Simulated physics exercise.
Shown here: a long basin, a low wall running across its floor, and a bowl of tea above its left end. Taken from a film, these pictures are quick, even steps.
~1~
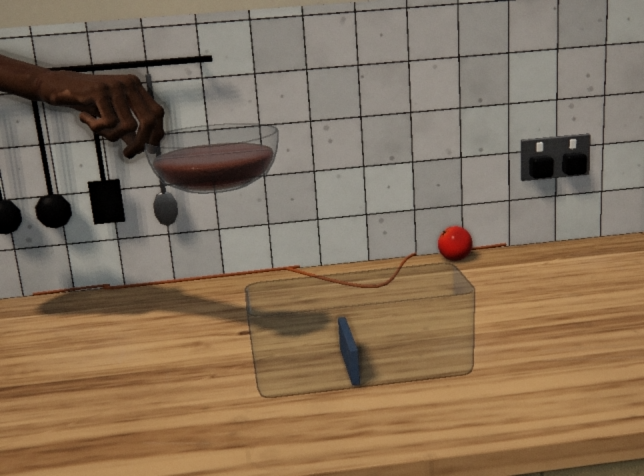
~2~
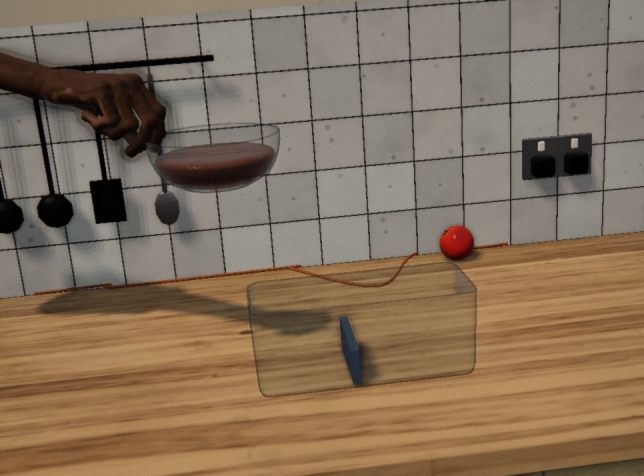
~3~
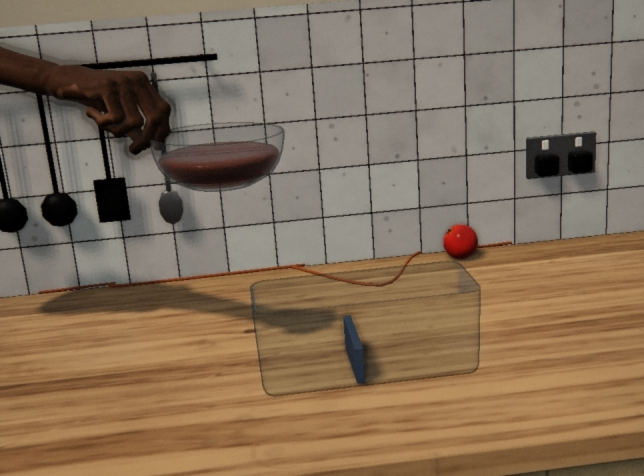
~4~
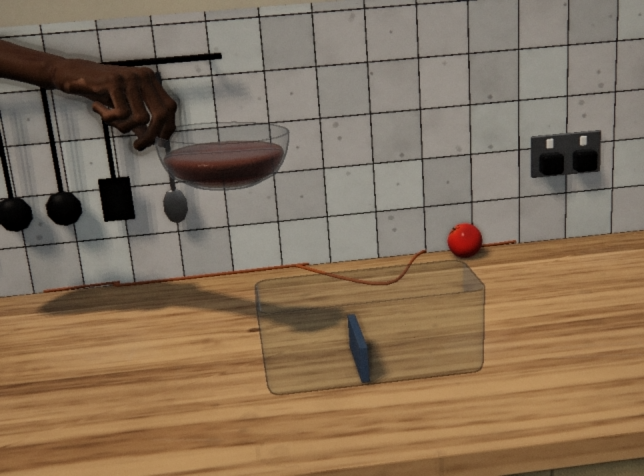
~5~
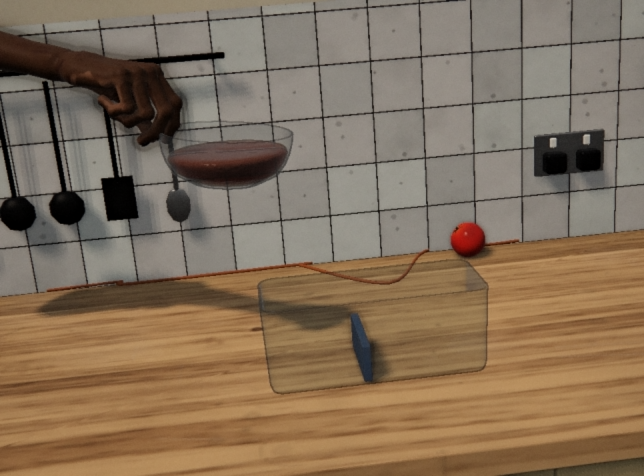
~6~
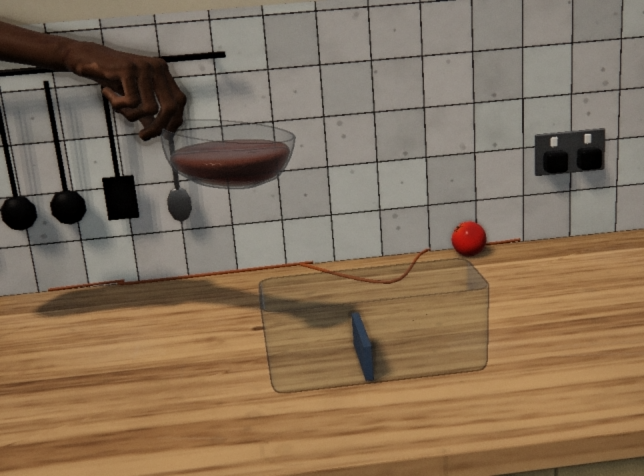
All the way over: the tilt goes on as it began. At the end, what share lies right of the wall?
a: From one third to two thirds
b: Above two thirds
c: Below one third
(a) From one third to two thirds.
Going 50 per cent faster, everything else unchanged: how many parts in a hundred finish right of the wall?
I'd estimate about 35 percent ends up there.
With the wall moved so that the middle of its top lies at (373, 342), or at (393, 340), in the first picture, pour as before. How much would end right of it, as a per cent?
5 per cent first, then 10 per cent.
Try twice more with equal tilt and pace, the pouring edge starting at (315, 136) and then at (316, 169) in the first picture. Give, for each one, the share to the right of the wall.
80 and 75 per cent.
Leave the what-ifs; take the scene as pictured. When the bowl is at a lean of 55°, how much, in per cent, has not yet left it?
Roughly 60 %.
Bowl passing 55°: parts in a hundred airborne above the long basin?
Something close to 35 percent of it.
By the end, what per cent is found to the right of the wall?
I'd put it near 45 per cent.
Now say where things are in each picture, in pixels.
In the first frame, it leans 0°; its right rim is at (277, 131); the tea meets the walls at (152, 159) and (274, 149); the long basin's rim runs from (247, 301) to (464, 278); the wall's top is at (348, 334).
In the second frame, it leans 0°; its right rim is at (279, 131); the tea meets the walls at (154, 159) and (275, 148).
In the third frame, it leans 2°; its right rim is at (283, 131); the tea meets the walls at (157, 157) and (279, 148).
In the fourth frame, it leans 4°; its right rim is at (288, 132); the tea meets the walls at (163, 155) and (284, 148).
In the fifth frame, it leans 6°; its right rim is at (292, 134); the tea meets the walls at (167, 155) and (288, 147).
In the sixth frame, it leans 10°; its right rim is at (294, 137); the tea meets the walls at (170, 155) and (289, 145).
A moment on, the bowl is tipped part way and 58 per cent is still to pour, 6 is left of the wall and 2 right of it.
Next, the bowl is tipped on its side and 7 per cent is still to pour, 37 is left of the wall and 42 right of it.
Then the bowl is tipped on its side and 0 per cent is still to pour, 56 is left of the wall and 43 right of it.
Later the bowl is tipped on its side and 0 per cent is still to pour, 56 is left of the wall and 43 right of it.
Finally, 56 per cent lies left of the wall, 43 right of it and 1 outside.
